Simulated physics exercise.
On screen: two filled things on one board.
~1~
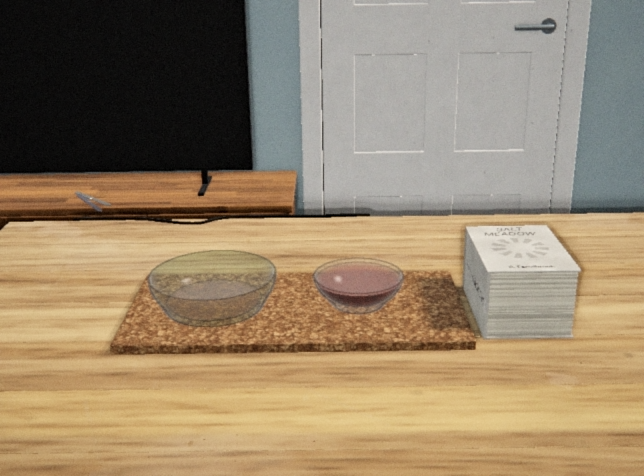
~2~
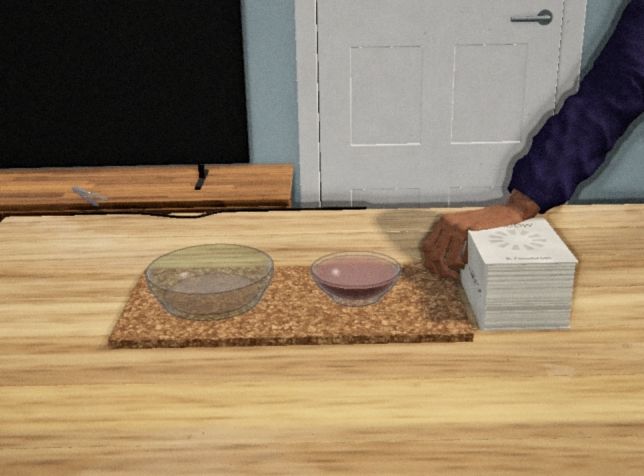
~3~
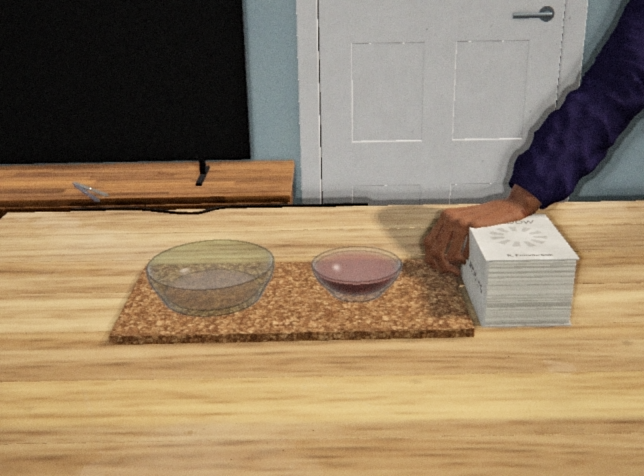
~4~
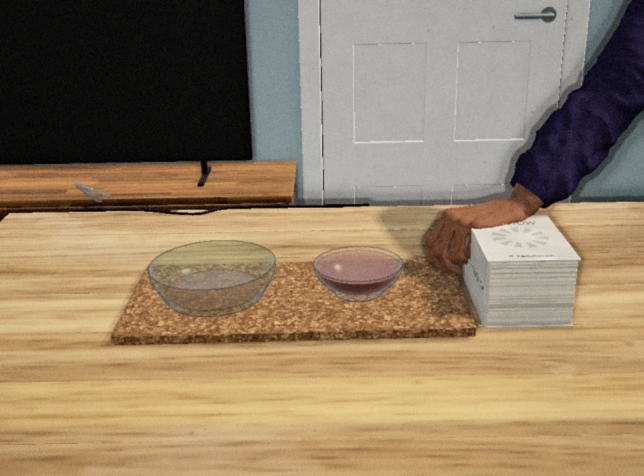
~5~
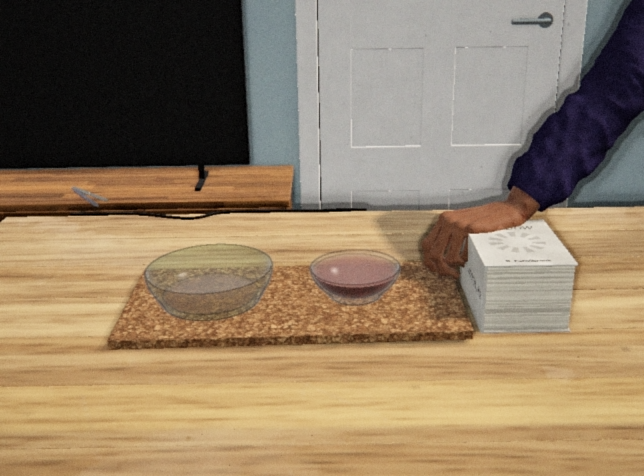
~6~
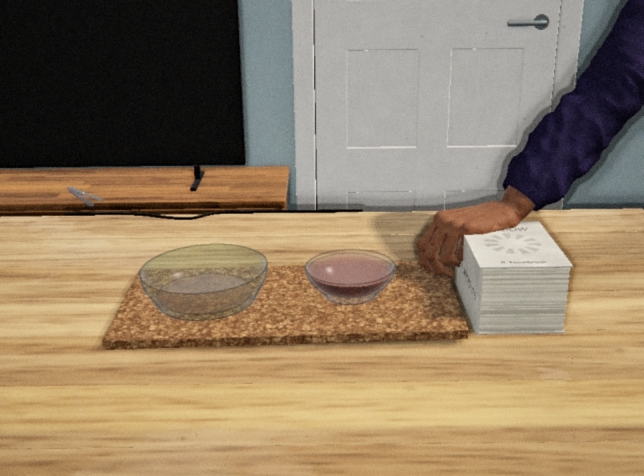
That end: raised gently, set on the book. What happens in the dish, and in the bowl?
My prediction: Dish: Nothing pours out; bowl: Some pours out.
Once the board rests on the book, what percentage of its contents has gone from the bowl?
I'd say 30 percent.
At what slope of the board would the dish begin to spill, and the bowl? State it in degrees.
About 45° and 8°.
A moment on, the board slopes by about 7°; dish, all is still inside; bowl, all is still inside.
Further on, the board slopes by about 15°; dish, all is still inside; bowl, a puddle lies under it.
When it is over, the board slopes by about 13°, resting on the book; dish, all is still inside; bowl, a puddle lies under it.
